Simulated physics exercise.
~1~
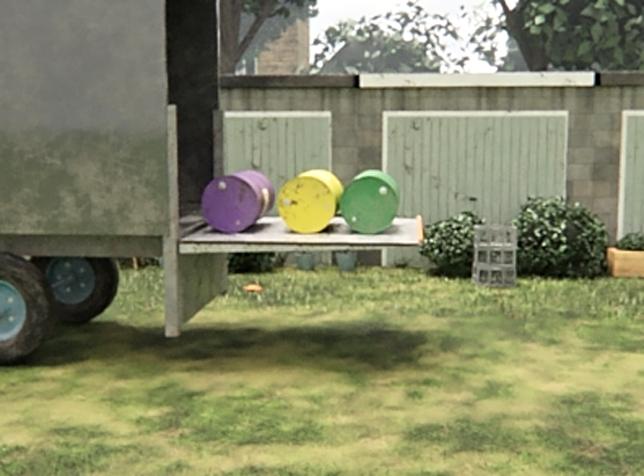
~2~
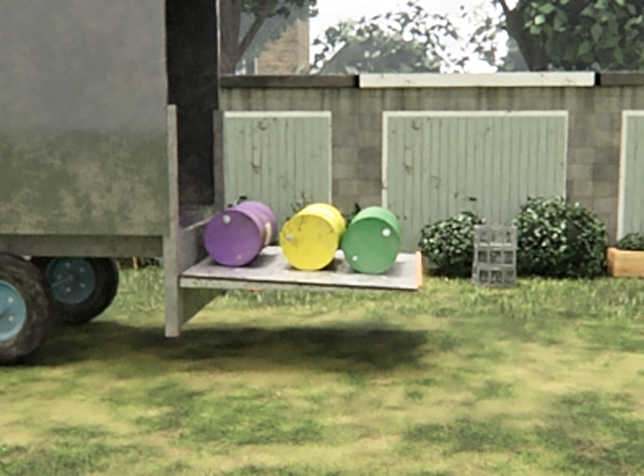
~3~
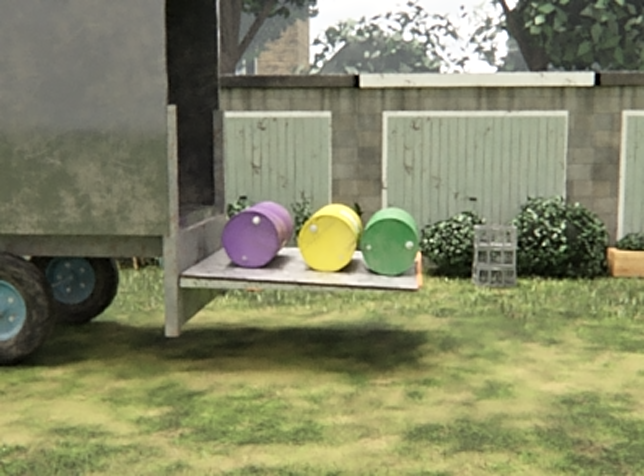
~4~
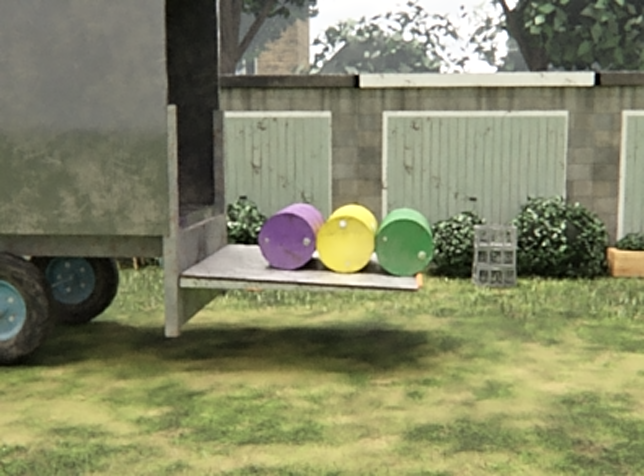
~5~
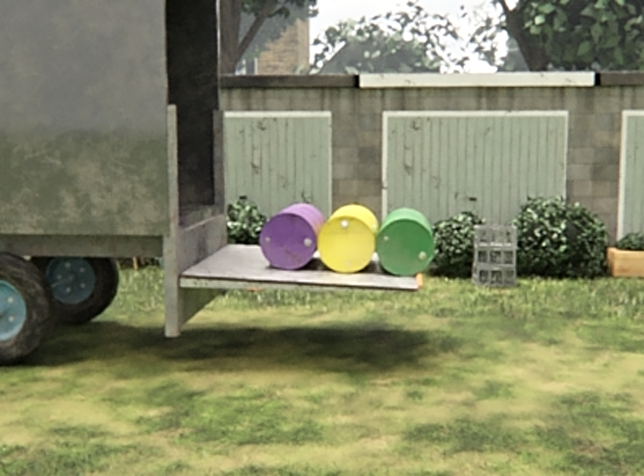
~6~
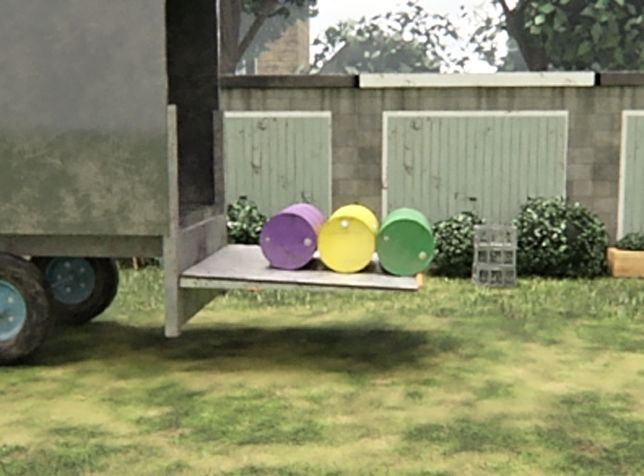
The footage shows purple, yellow and green drums lying on a platform at the back of a lorry, which lowers slightly and tips outwards. The drums roll a short way right and come to rest bunched together at its outer edge, with all three still aboard.
